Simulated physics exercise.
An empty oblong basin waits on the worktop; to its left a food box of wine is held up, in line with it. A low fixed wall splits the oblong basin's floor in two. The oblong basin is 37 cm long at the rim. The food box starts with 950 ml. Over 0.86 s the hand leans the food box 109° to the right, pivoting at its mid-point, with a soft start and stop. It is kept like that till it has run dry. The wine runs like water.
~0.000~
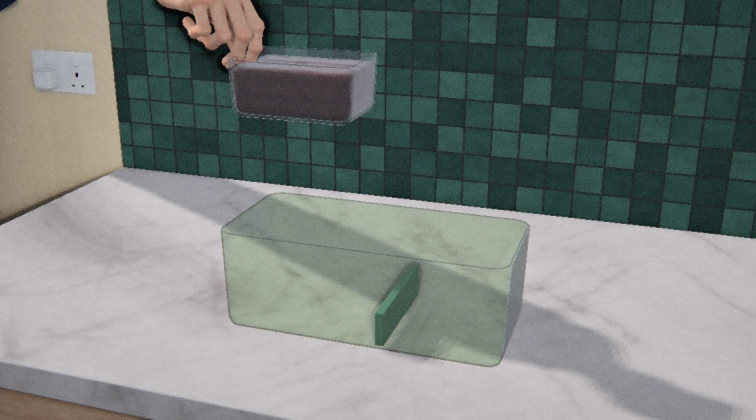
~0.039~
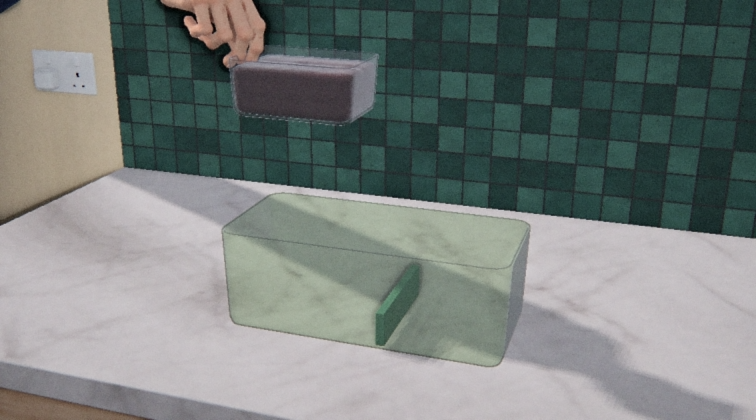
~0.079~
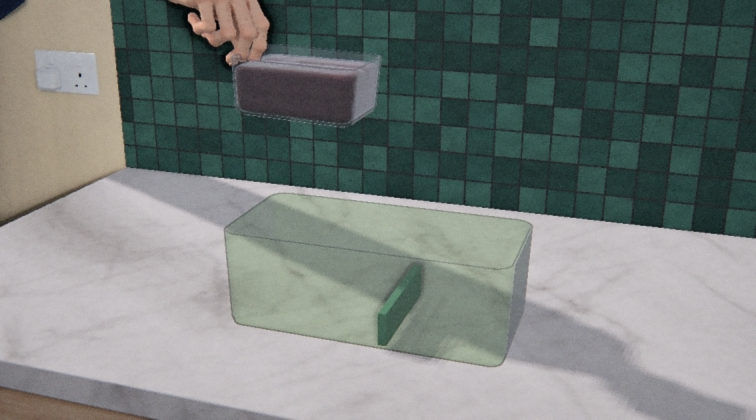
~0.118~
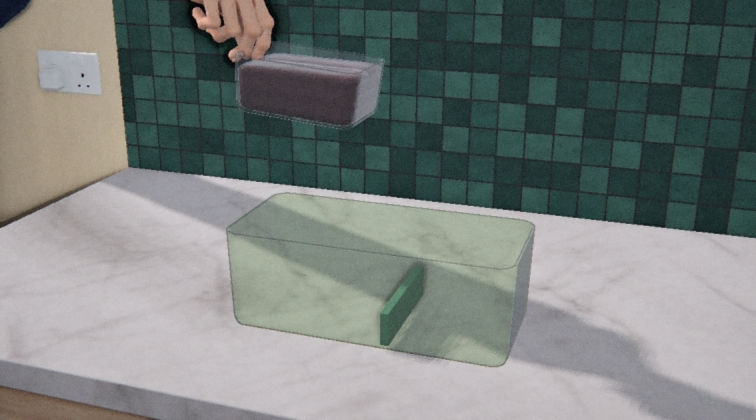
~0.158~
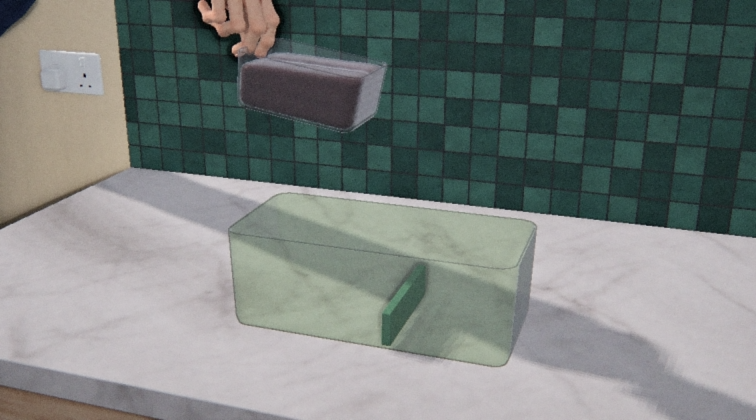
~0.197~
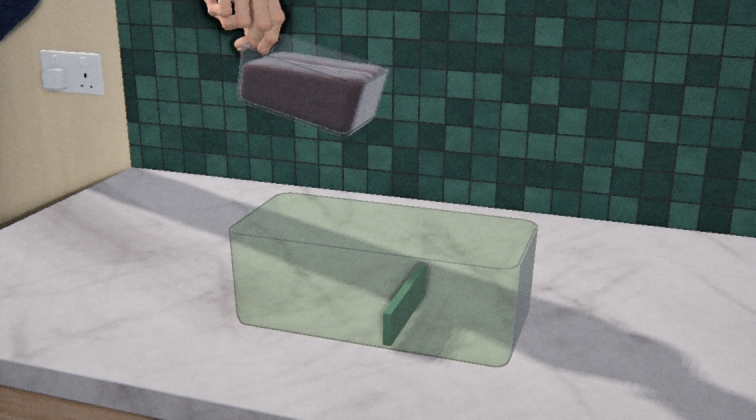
On a pale marble worktop before a wall of green mosaic tiles, seen from slightly above, a socket sits on the cream wall at left. An empty, see-through green oblong basin with a small upright green wall inside rests on the worktop, and above it, to the left, a hand holds a clear box of dark wine. The hand slowly leans the box to the right, its right end dipping, while the view drifts very slightly left.
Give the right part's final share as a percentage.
Roughly 67 per cent is past the wall.
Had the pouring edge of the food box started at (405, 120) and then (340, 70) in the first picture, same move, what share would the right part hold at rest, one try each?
In turn about 80 and 50 per cent.
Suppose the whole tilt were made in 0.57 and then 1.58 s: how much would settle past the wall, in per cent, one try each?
First 55, then 70 per cent.
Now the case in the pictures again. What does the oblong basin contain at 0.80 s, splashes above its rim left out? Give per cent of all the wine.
Near 86 in a hundred.
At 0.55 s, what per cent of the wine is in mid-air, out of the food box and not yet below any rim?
About 54 per cent.
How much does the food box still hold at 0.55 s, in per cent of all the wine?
About 32 per cent.
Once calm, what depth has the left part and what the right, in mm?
Left about 8 mm, right about 28 mm.
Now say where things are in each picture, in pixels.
The first picture shows tilt 0°; pouring edge (365, 62); surface from (249, 61) to (365, 69); the oblong basin's rim runs from (247, 212) to (520, 246); the wall's top is at (398, 289).
The second picture shows tilt 1°; pouring edge (366, 63); surface from (250, 61) to (366, 69).
The third picture shows tilt 2°; pouring edge (369, 65); surface from (253, 60) to (368, 70).
The fourth picture shows tilt 5°; pouring edge (372, 68); surface from (256, 59) to (371, 71).
The fifth picture shows tilt 9°; pouring edge (375, 73); surface from (258, 59) to (375, 72).
The sixth picture shows tilt 14°; pouring edge (377, 78); surface from (260, 59) to (378, 74).
Then, 0.55 s in, the tilt is 77° and 32 per cent is still to pour, 1 is left of the wall and 15 right of it.
Then, 0.80 s in, the tilt is 108° and 4 per cent is still to pour, 17 is left of the wall and 69 right of it.
Then, 1.07 s in, the tilt is 109° and 0 per cent is still to pour, 27 is left of the wall and 67 right of it.
Then, 1.36 s in, the tilt is 109° and 0 per cent is still to pour, 28 is left of the wall and 67 right of it.
Finally, 28 per cent lies left of the wall, 67 right of it and 5 outside.
